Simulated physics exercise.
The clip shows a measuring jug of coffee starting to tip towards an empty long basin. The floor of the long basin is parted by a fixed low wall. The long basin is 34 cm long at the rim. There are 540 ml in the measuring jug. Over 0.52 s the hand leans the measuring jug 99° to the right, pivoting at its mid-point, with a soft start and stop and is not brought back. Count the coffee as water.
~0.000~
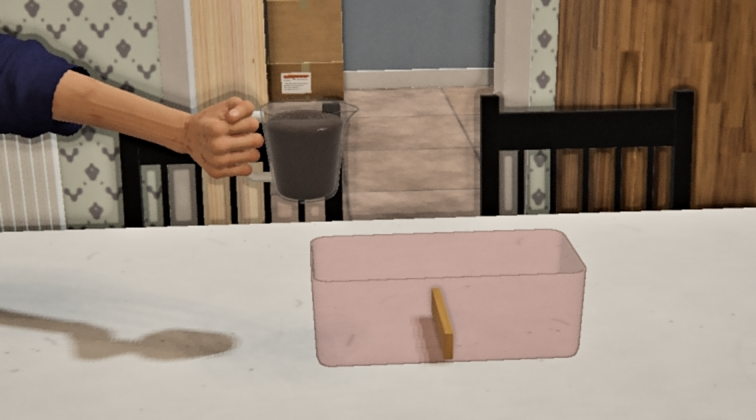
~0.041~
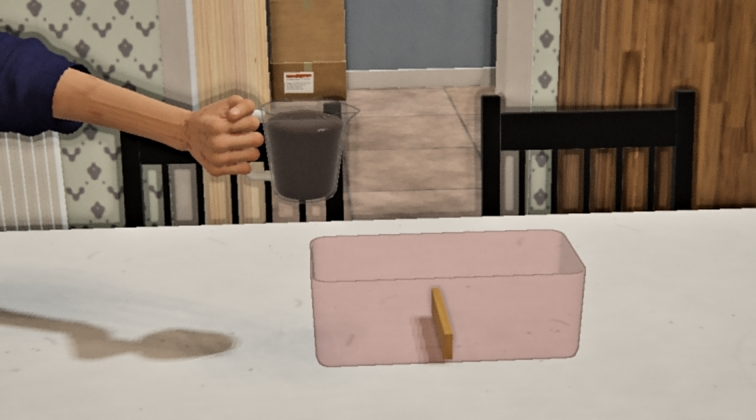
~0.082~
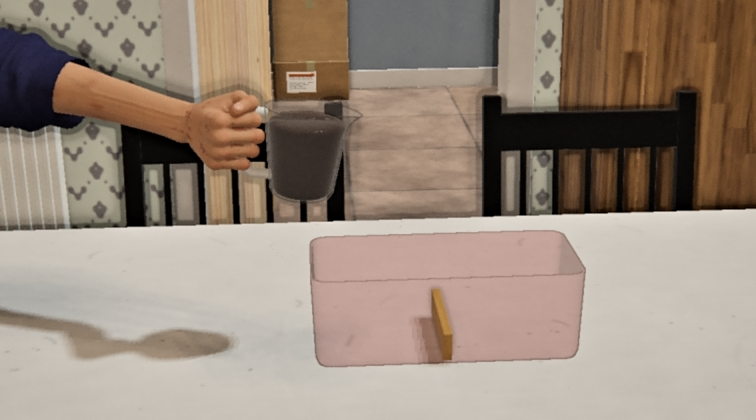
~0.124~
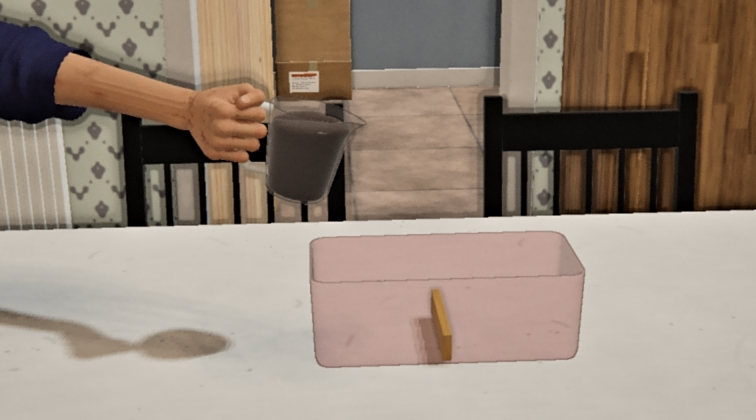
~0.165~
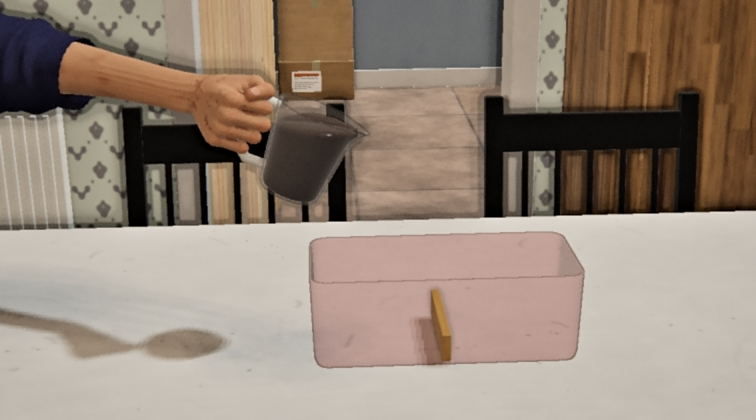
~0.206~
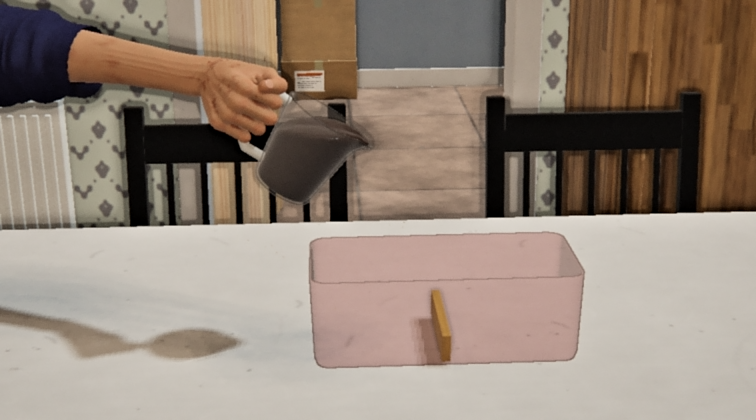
Hand gradually tilting a clear measuring jug of dark liquid to the right above a pink see-through basin on a white table.
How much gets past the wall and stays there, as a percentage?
About 9 per cent.
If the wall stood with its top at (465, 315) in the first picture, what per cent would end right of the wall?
In that case some 15 per cent.
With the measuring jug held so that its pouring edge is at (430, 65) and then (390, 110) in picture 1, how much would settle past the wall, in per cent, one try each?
In turn about 85 and 40 per cent.
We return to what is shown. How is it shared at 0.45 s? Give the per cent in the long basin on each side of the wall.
Left about 20, right about 0.
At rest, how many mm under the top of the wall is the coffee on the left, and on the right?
Left about 18 mm, right about 36 mm.
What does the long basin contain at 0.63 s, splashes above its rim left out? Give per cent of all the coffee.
Near 68 in a hundred.
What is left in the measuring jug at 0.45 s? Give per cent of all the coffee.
Near 50 in a hundred.
After 0.45 s the tilt is 95° and 50 per cent is still to pour, 19 is left of the wall and 0 right of it.
After 0.63 s the tilt is 99° and 13 per cent is still to pour, 67 is left of the wall and 1 right of it.
After 0.82 s the tilt is 99° and 2 per cent is still to pour, 83 is left of the wall and 6 right of it.
After 1.02 s the tilt is 99° and 0 per cent is still to pour, 85 is left of the wall and 9 right of it.
In the end 85 per cent lies left of the wall, 9 right of it and 6 outside.
